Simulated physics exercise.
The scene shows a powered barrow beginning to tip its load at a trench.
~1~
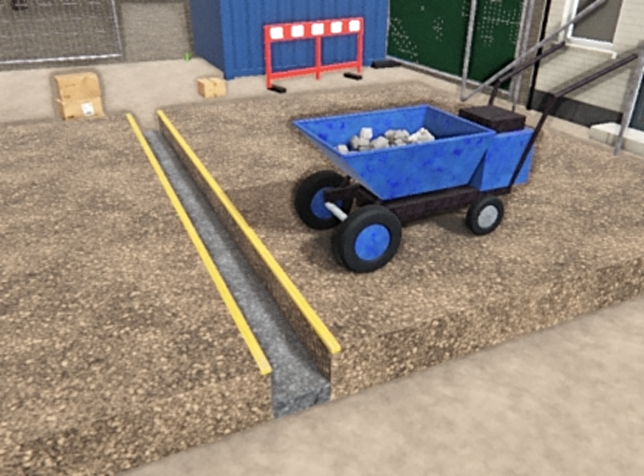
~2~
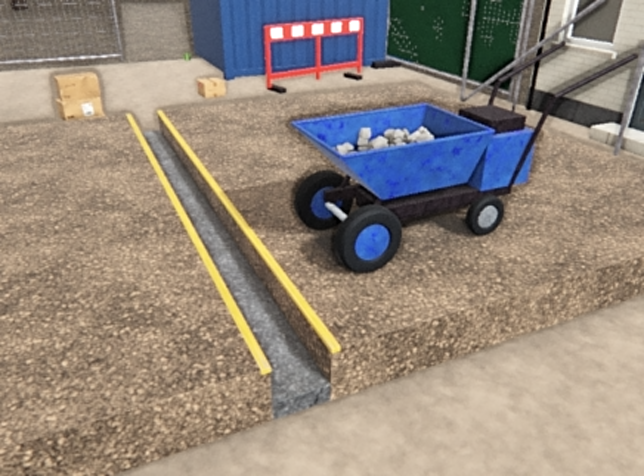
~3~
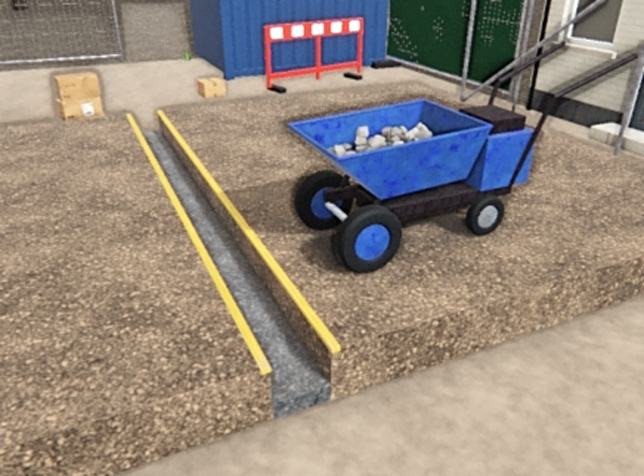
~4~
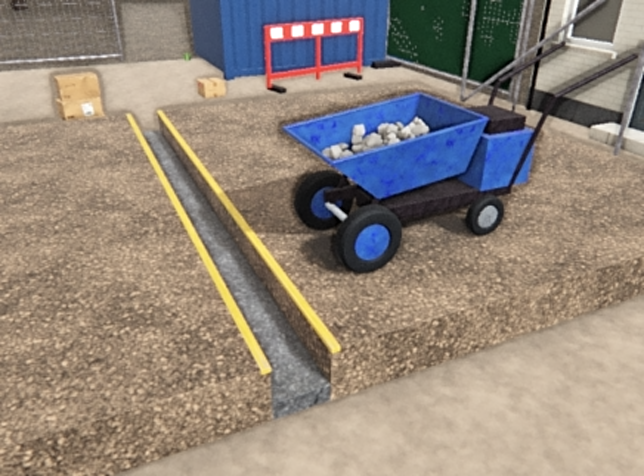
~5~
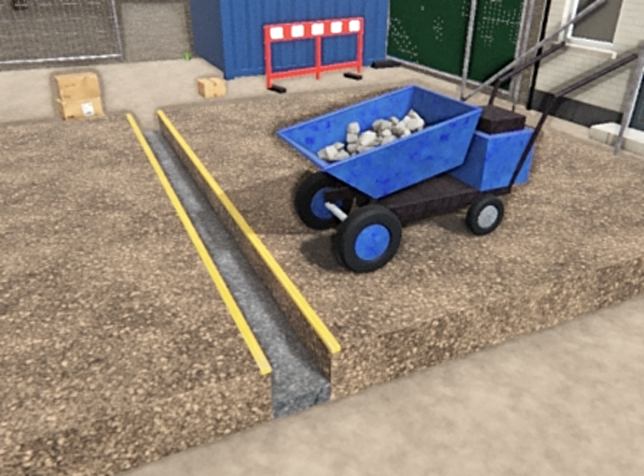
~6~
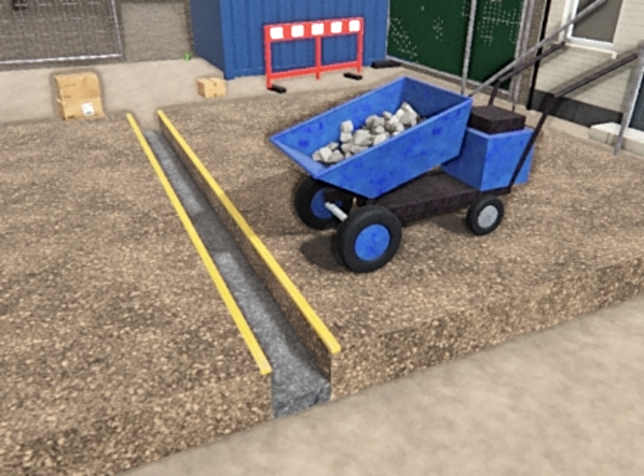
Beside a narrow trench, a blue powered barrow gradually tilts its stone-filled skip toward the left.
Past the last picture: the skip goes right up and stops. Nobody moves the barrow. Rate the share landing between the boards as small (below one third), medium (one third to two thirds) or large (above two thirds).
Large.
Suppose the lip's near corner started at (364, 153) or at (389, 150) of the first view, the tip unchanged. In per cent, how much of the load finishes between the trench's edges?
Roughly 100 percent the first time, roughly 60 percent the second.
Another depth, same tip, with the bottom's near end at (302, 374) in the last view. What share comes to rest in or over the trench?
About 70 per cent.
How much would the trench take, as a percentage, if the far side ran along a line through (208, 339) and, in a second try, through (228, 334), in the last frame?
The first case gives around 100 percent, and the second around 100 percent.
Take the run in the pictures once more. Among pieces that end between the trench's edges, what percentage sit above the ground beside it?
Around 0 in a hundred.
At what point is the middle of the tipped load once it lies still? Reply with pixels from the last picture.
I'd mark it at roughly (245, 293).
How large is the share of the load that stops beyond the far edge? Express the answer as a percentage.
About 10 %.
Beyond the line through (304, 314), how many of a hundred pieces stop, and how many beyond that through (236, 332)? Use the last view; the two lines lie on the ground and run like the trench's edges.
Roughly 100 per cent, then roughly 10 per cent.
Soon, skip tipped steeply; all in the skip.
A while on, skip tipped right over; about two thirds in the skip; about a third in or heaped over the trench; a stray few beyond it; a stray few falling.
Towards the end, skip tipped right over; nearly all in or heaped over the trench; a small part beyond it.
Finally, skip tipped right over; nearly all in or heaped over the trench; a small part beyond it.
